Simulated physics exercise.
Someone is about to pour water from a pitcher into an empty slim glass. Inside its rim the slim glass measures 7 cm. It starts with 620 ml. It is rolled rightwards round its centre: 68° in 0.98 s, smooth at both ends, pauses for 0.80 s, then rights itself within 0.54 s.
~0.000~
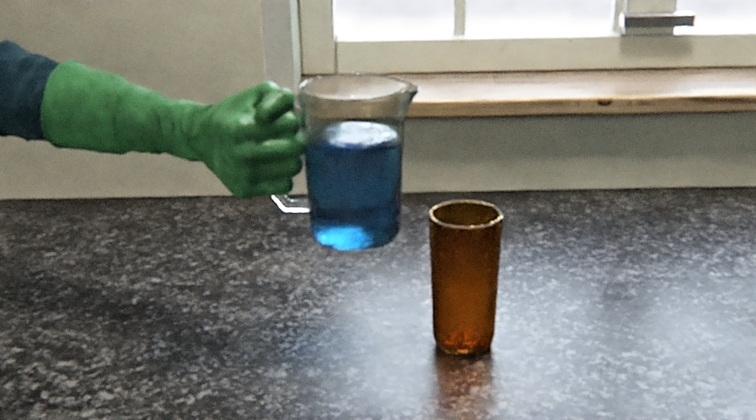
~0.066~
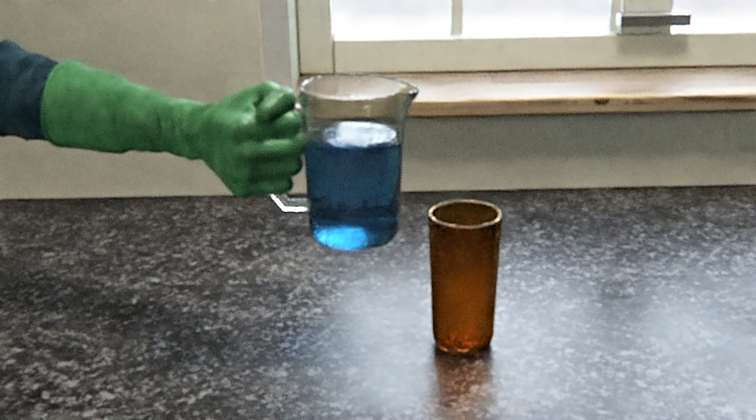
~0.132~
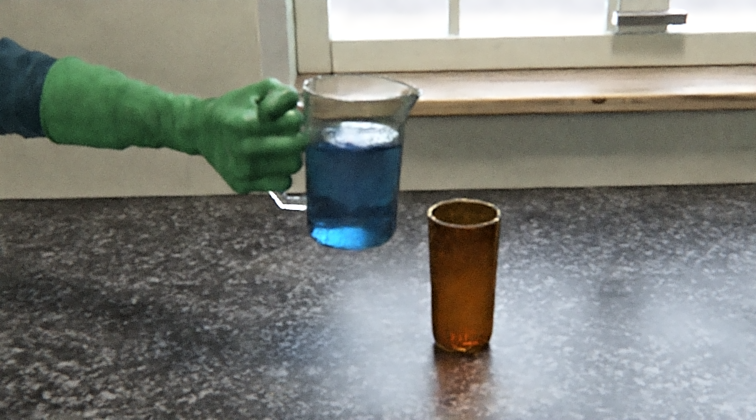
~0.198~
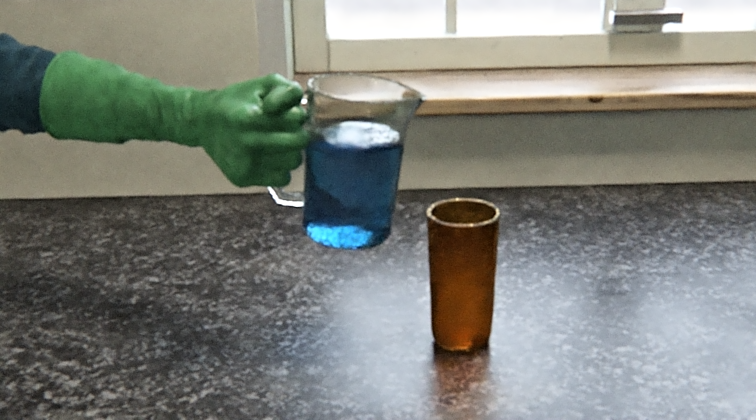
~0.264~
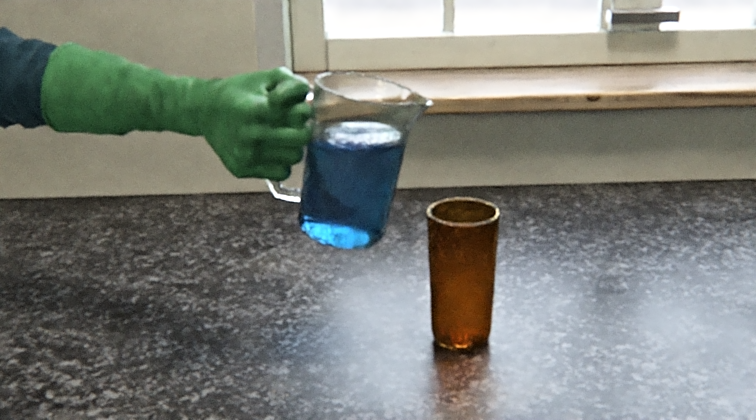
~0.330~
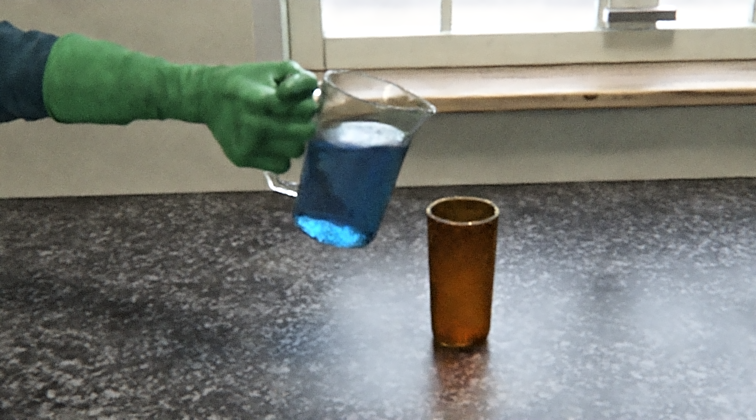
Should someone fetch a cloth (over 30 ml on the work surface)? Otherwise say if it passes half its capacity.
Outcome: Over half its capacity and no mess.
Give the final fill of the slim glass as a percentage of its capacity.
Near 75 in a hundred.
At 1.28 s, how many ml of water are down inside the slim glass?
Close to 200 ml.
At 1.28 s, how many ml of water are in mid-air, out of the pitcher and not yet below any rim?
About 20 ml.
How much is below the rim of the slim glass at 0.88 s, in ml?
Close to 35 ml.
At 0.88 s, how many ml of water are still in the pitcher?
Close to 560 ml.
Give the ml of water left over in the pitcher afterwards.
Close to 310 ml.
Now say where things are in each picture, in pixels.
In the first frame, it leans 0°; its right rim is at (420, 87); the water meets the walls at (318, 133) and (388, 131); the slim glass's rim runs from (431, 216) to (501, 215).
In the second frame, it leans 1°; its right rim is at (420, 88); the water meets the walls at (319, 133) and (388, 133).
In the third frame, it leans 3°; its right rim is at (423, 91); the water meets the walls at (320, 133) and (387, 135).
In the fourth frame, it leans 7°; its right rim is at (426, 96); the water meets the walls at (318, 135) and (393, 133).
In the fifth frame, it leans 11°; its right rim is at (432, 102); the water meets the walls at (316, 137) and (391, 133).
In the sixth frame, it leans 17°; its right rim is at (437, 109); the water meets the walls at (317, 135) and (395, 133).
Then, 0.88 s in, the tilt is 66° and the slim glass has 35 ml, the pitcher 555 ml, and 0 ml is on the work surface.
Then, 1.28 s in, the tilt is 68° and the slim glass has 195 ml, the pitcher 400 ml, and 0 ml is on the work surface.
Then, 1.70 s in, the tilt is 68° and the slim glass has 275 ml, the pitcher 335 ml, and 0 ml is on the work surface.
Then, 2.16 s in, the tilt is 14° and the slim glass has 310 ml, the pitcher 310 ml, and 0 ml is on the work surface.
Finally, the slim glass has 310 ml, the pitcher 310 ml, and 0 ml is on the work surface.
